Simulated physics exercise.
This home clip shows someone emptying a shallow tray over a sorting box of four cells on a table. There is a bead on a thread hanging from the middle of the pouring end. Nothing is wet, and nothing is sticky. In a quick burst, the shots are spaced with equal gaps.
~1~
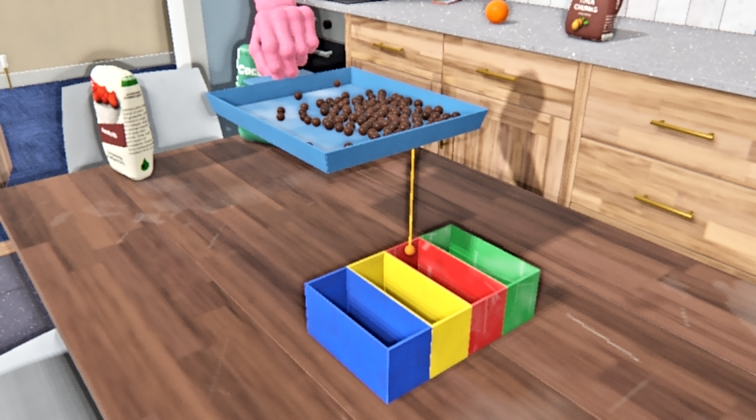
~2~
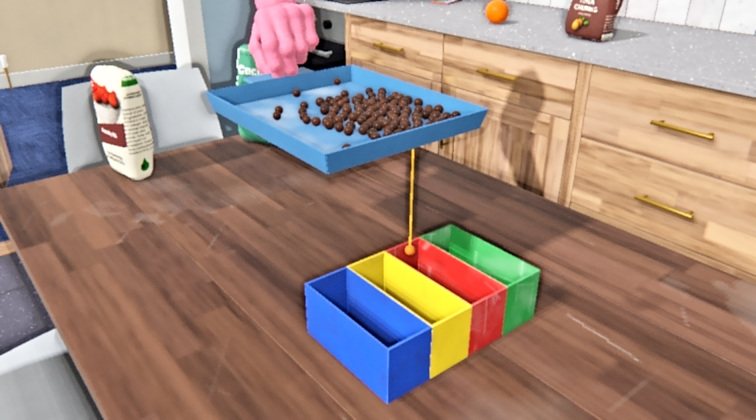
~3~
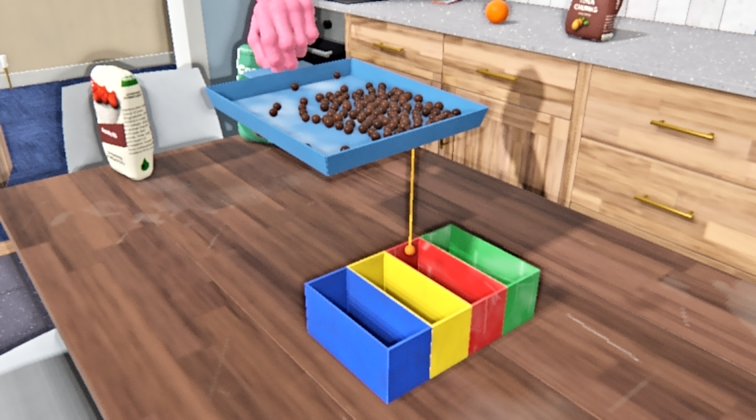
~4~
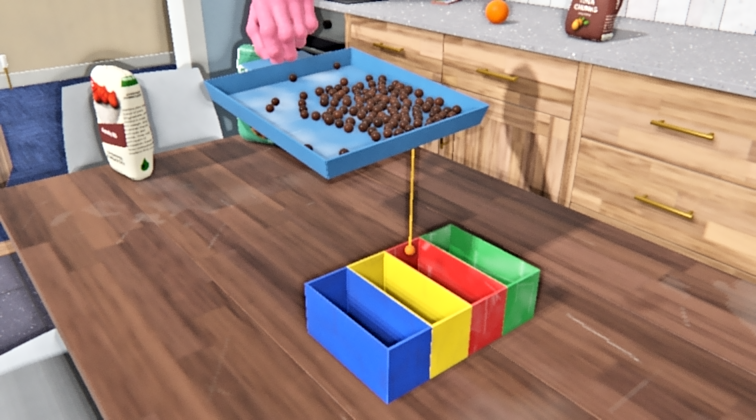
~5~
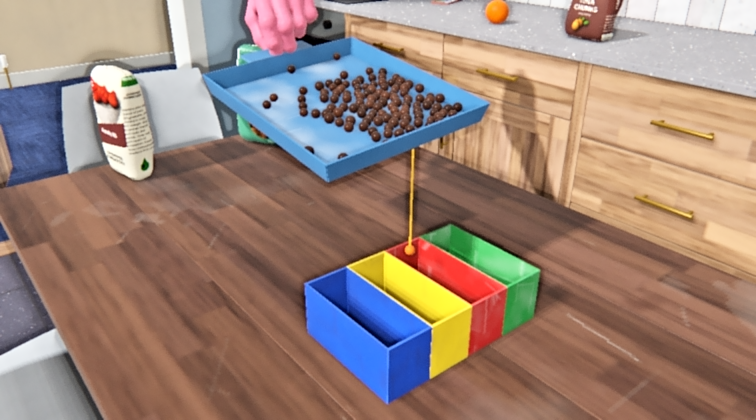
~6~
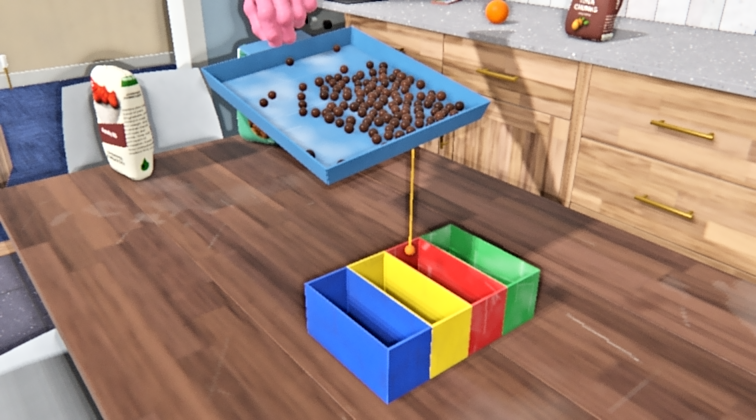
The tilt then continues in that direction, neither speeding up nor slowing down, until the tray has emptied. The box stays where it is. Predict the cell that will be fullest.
I would say the blue cell.
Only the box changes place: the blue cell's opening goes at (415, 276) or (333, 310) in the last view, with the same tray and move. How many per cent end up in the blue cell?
It would be near 0 per cent first and near 60 per cent second.
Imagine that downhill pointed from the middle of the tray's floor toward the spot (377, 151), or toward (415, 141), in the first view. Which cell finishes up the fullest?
Try A: The cell in blue / try B: The cell in green.
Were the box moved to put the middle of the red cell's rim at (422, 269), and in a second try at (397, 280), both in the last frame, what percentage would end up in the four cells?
Around 90 then around 100 per cent.
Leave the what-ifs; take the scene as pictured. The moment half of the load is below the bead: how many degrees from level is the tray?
Approx. 80° from level.
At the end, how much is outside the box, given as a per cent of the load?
I'd say around 30 per cent.
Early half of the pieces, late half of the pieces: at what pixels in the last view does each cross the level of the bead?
Near (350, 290) to start, and near (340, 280) afterwards.
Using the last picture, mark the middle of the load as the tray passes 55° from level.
The middle of the pieces sits at roughly (360, 142).
Soon, tray tipped steeply; nearly all on the tray; a stray few falling or outside the box.
A while on, tray tipped right over; a small part on the tray; about half in the blue cell; about a third falling or outside the box.
Towards the end, tray tipped past a quarter turn; about two thirds in the blue cell; about a third falling or outside the box.
Finally, tray tipped past a quarter turn; about two thirds in the blue cell; none in the yellow cell; none in the red cell; none in the green cell; about a third outside the box.
